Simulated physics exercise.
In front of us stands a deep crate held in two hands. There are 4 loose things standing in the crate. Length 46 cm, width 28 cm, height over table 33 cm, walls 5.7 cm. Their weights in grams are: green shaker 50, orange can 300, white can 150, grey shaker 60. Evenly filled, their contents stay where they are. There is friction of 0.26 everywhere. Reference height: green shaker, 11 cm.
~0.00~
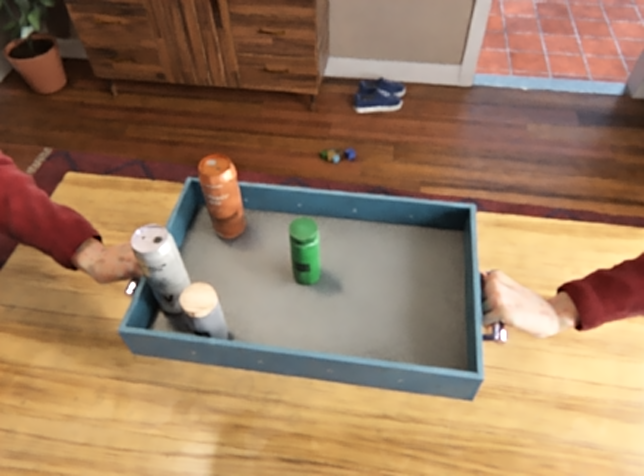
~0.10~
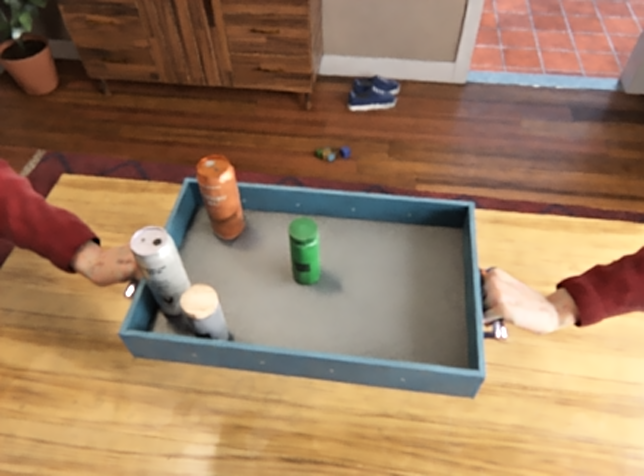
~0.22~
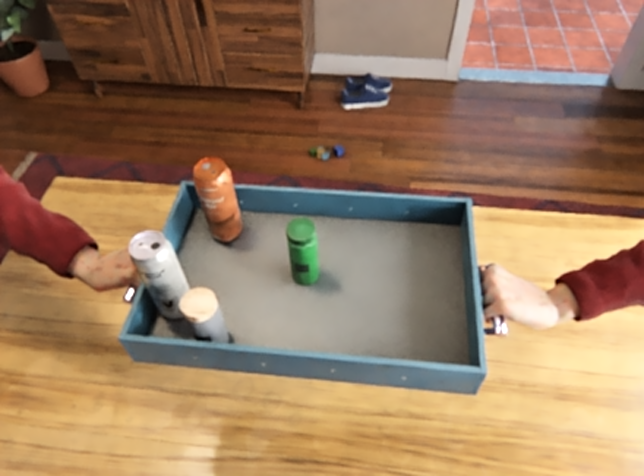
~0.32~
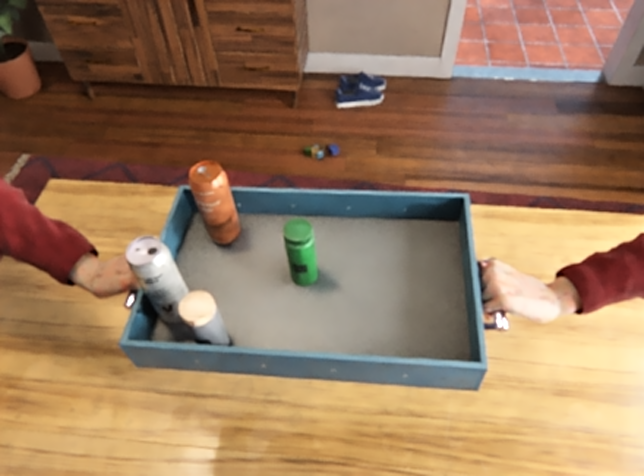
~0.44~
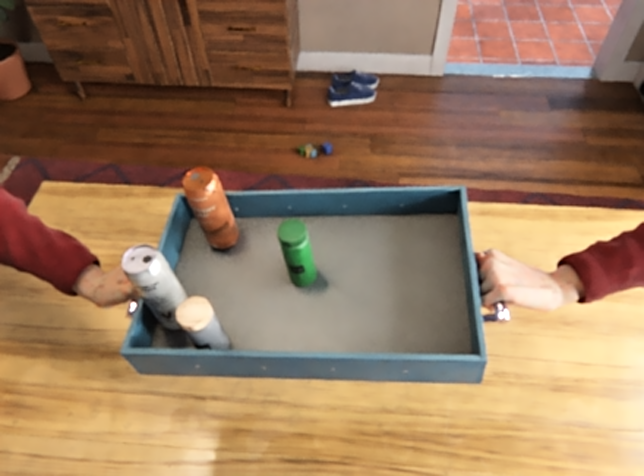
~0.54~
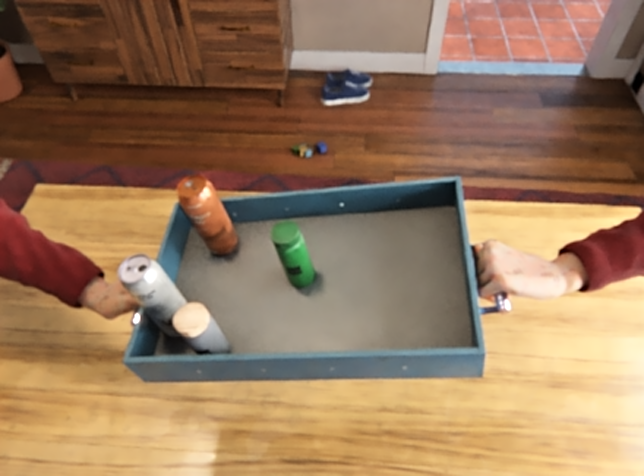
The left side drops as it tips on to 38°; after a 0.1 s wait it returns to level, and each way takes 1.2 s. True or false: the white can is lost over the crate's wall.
False.
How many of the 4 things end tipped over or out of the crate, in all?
So, 0 in all.
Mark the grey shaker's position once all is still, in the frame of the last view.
It ends up near (148, 330).
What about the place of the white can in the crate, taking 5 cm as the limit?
Outcome for the white can: In place.
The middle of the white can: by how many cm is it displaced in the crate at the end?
I'd say about 0 cm between start and finish.
After 0.94 s, tip 31°, left side down; grey shaker slid 6 cm; orange can slid 5 cm; green shaker slid 6 cm.
After 1.24 s, tip 38°, left side down; green shaker tipped 10° from how it sat; grey shaker slid 8 cm; orange can slid 5 cm.
At rest (3.1 s), not toppled but over 5 cm from the start, green shaker and grey shaker; the other 2 in place, give or take 5 cm. In the last view, white can near (157, 284).
